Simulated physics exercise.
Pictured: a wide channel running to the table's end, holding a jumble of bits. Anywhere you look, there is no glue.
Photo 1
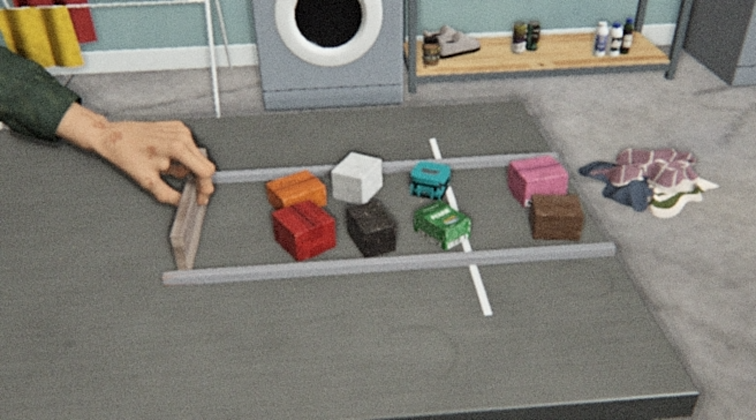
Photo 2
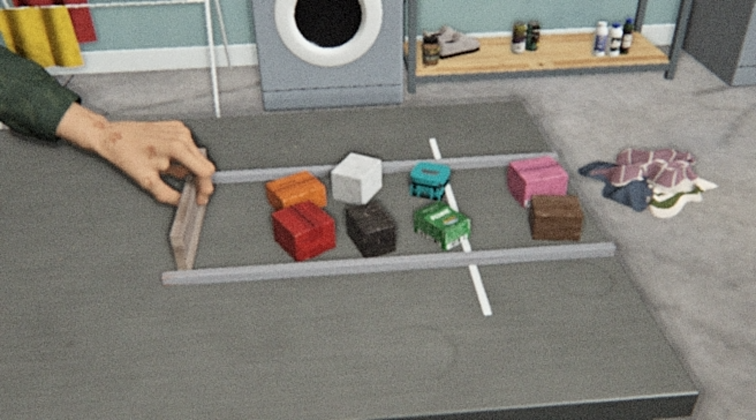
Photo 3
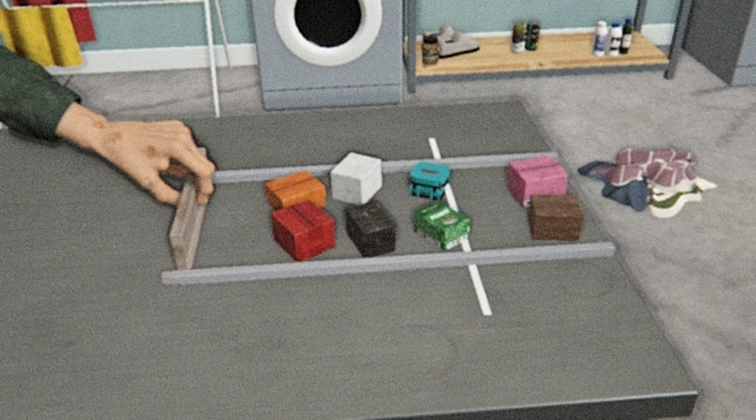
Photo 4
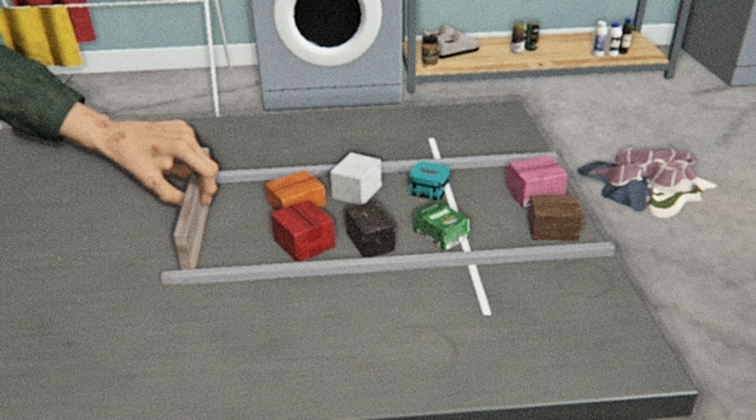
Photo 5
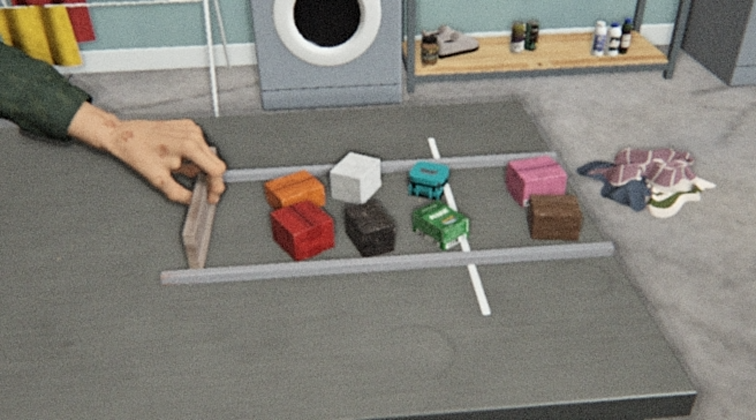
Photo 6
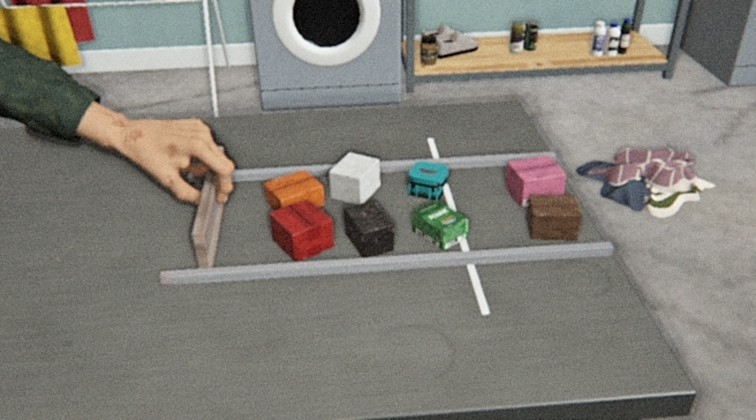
On a dark tabletop in a laundry room, a hand holds a board upright at the left end of a channel between two rails, with small coloured boxes and blocks scattered along it and a white strip crossing it. The board stays still at first, then the hand slides it slightly right, not touching the pieces, which stay put.
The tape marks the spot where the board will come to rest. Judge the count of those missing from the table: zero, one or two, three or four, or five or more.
I expect the edge to claim none.
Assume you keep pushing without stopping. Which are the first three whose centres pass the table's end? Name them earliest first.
Earliest first: The brown block, then the green box, then the pink box.
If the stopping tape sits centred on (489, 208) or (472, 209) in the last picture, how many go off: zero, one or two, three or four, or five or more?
One or two, then just one or two.
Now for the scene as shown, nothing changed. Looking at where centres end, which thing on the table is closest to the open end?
The brown block.
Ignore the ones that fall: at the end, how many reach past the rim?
Result: 1.
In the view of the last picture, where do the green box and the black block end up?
Roughly (556, 223); the other one roughly (522, 221).
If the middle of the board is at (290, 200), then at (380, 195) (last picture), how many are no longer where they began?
3 by the first point, 6 by the second.
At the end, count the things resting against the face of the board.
The number is 3.
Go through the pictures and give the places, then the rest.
Pink box (537, 181); brown block (555, 217); turquoise case (430, 181); board (193, 207); tape (455, 210), in the first picture.
Brown block (555, 218); red box (304, 230), in the second picture.
Turquoise case (430, 181); green box (441, 225), in the third picture.
Pink box (536, 181); black block (370, 229), in the fourth picture.
Brown block (554, 217); orange box (295, 194), in the fifth picture.
Pink box (535, 181); brown block (553, 217); turquoise case (428, 181); board (213, 205); tape (453, 210), in the sixth picture.
Early on, none off yet; pink box at rest near (535, 181); brown block at rest near (553, 217); turquoise case at rest near (428, 181).
A while later, none off yet; pink box at rest near (535, 181); brown block at rest near (553, 217); turquoise case travelled about its own width near (459, 172).
Finally, the number that fall off is zero.
